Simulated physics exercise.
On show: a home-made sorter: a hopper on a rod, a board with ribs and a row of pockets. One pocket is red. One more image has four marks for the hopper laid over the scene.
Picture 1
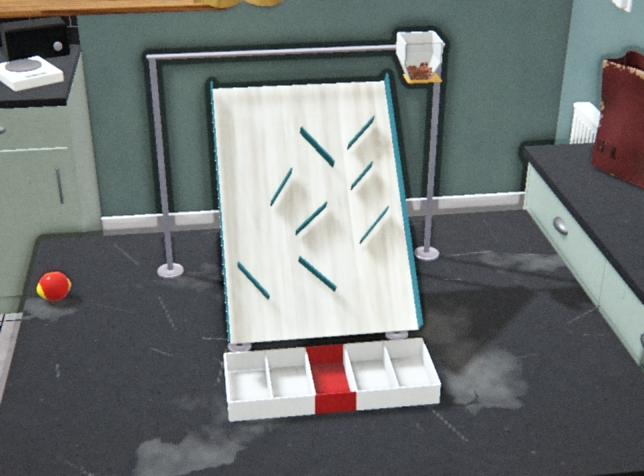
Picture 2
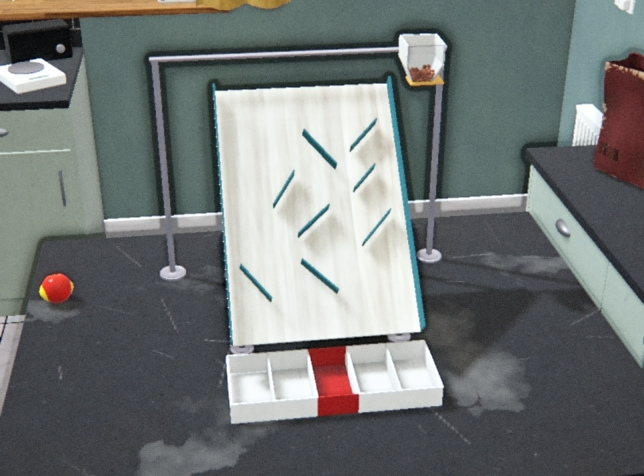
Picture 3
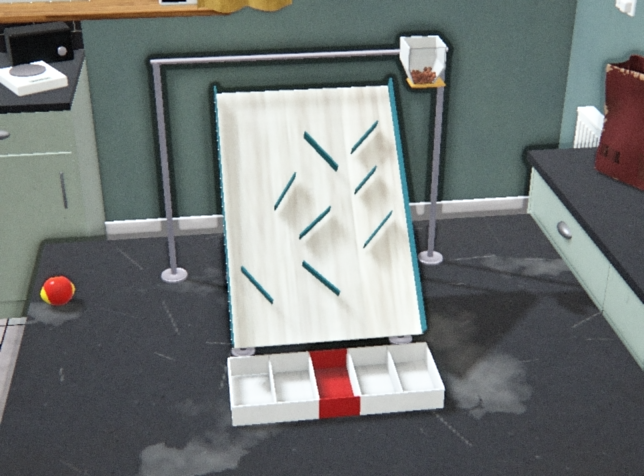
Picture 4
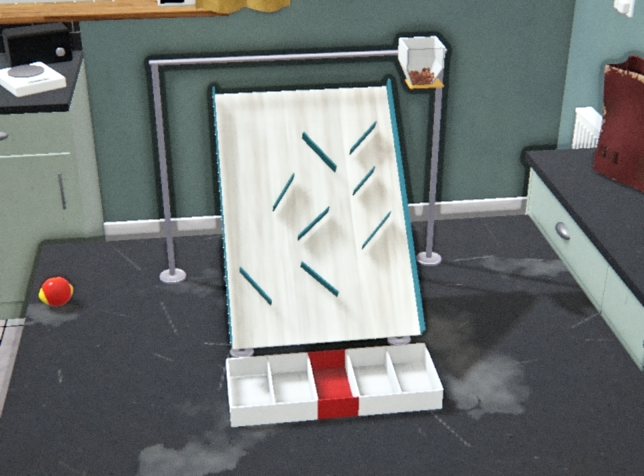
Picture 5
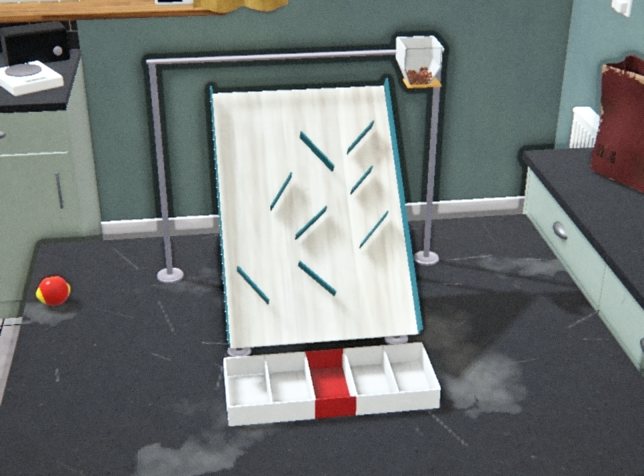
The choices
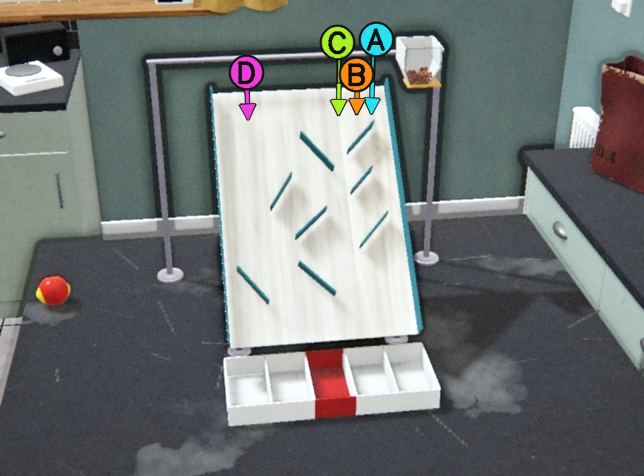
In this clip, a small clear container of brown pellets sits on a rod above a tilted pale board with teal ribs and a row of five pockets, the middle one red; nothing moves except a slight drift of the view.
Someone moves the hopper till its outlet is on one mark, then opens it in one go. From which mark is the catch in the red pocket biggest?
Take D.
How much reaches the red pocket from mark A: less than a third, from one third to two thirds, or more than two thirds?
It is less than a third.
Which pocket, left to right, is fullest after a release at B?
The fourth.
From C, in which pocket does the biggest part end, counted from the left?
It is the fourth one.
On the marked copy, mark A meets the board at (371, 108); mark B meets the board at (356, 108); mark C meets the board at (338, 109); mark D meets the board at (247, 114).
With A, a small part in the red pocket, most in other pockets, a small part outside the box.
With B, a small part in the red pocket, most in other pockets, a stray few outside the box.
With C, a small part in the red pocket, nearly all in other pockets.
With D, about half in the red pocket, about half in other pockets.
